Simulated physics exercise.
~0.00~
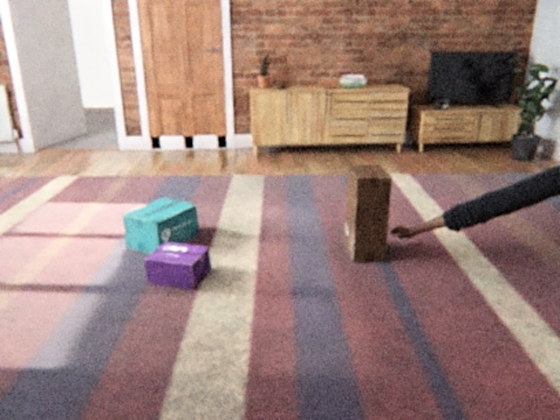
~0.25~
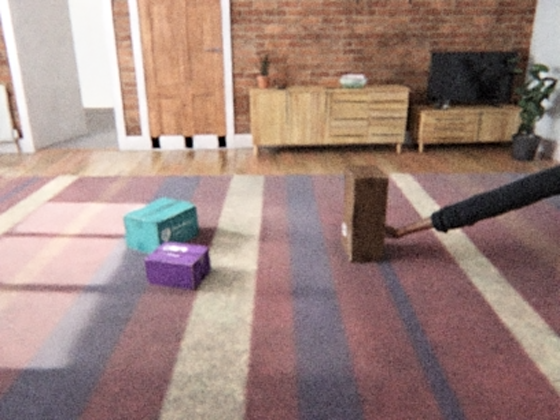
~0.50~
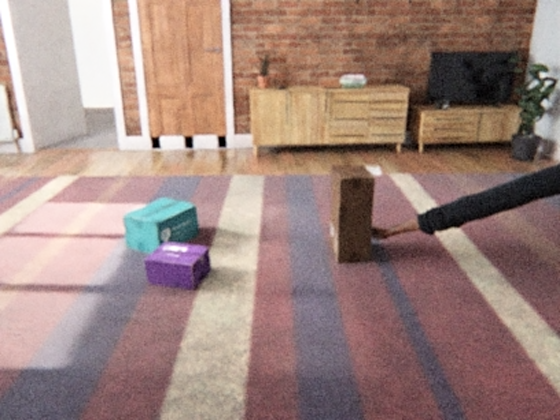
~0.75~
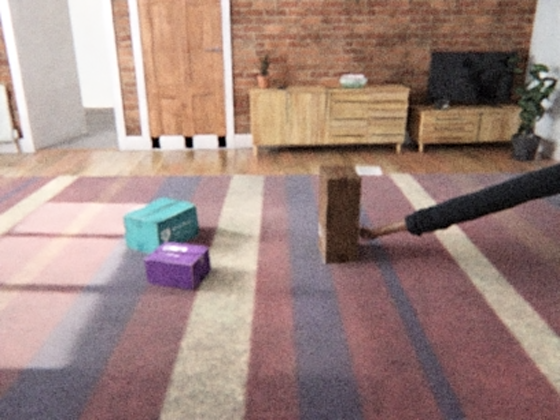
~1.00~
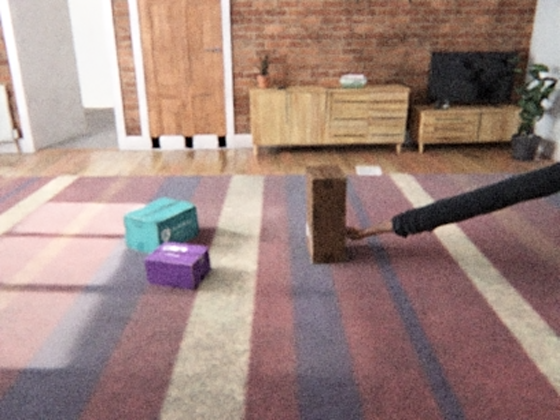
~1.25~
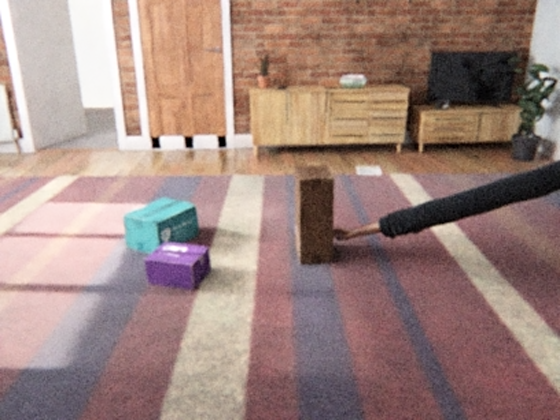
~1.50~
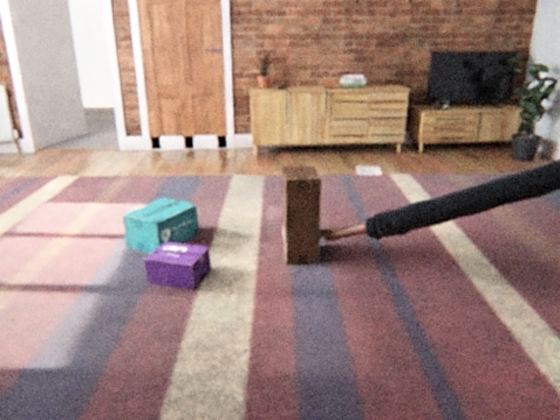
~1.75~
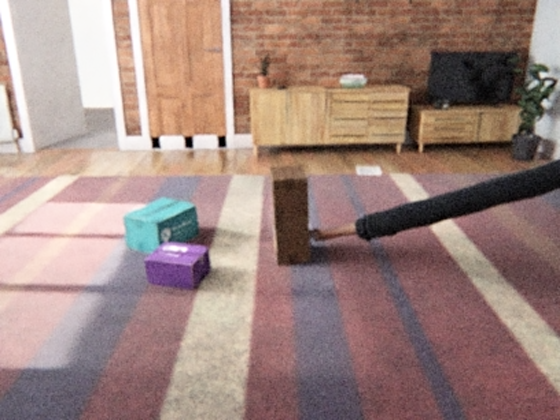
At the start, a tall brown box stands upright on a striped carpet, with a turquoise parcel and a smaller purple parcel to its left, while a dark-sleeved arm reaches in from the right. The hand meets the lower part of the brown box and begins to push it to the left. The box slides steadily across the carpet, staying upright as the arm stretches further in behind it. The two parcels stay where they are. By the end, the brown box is still standing, clearly closer to the parcels but not touching them, with the hand beside it.
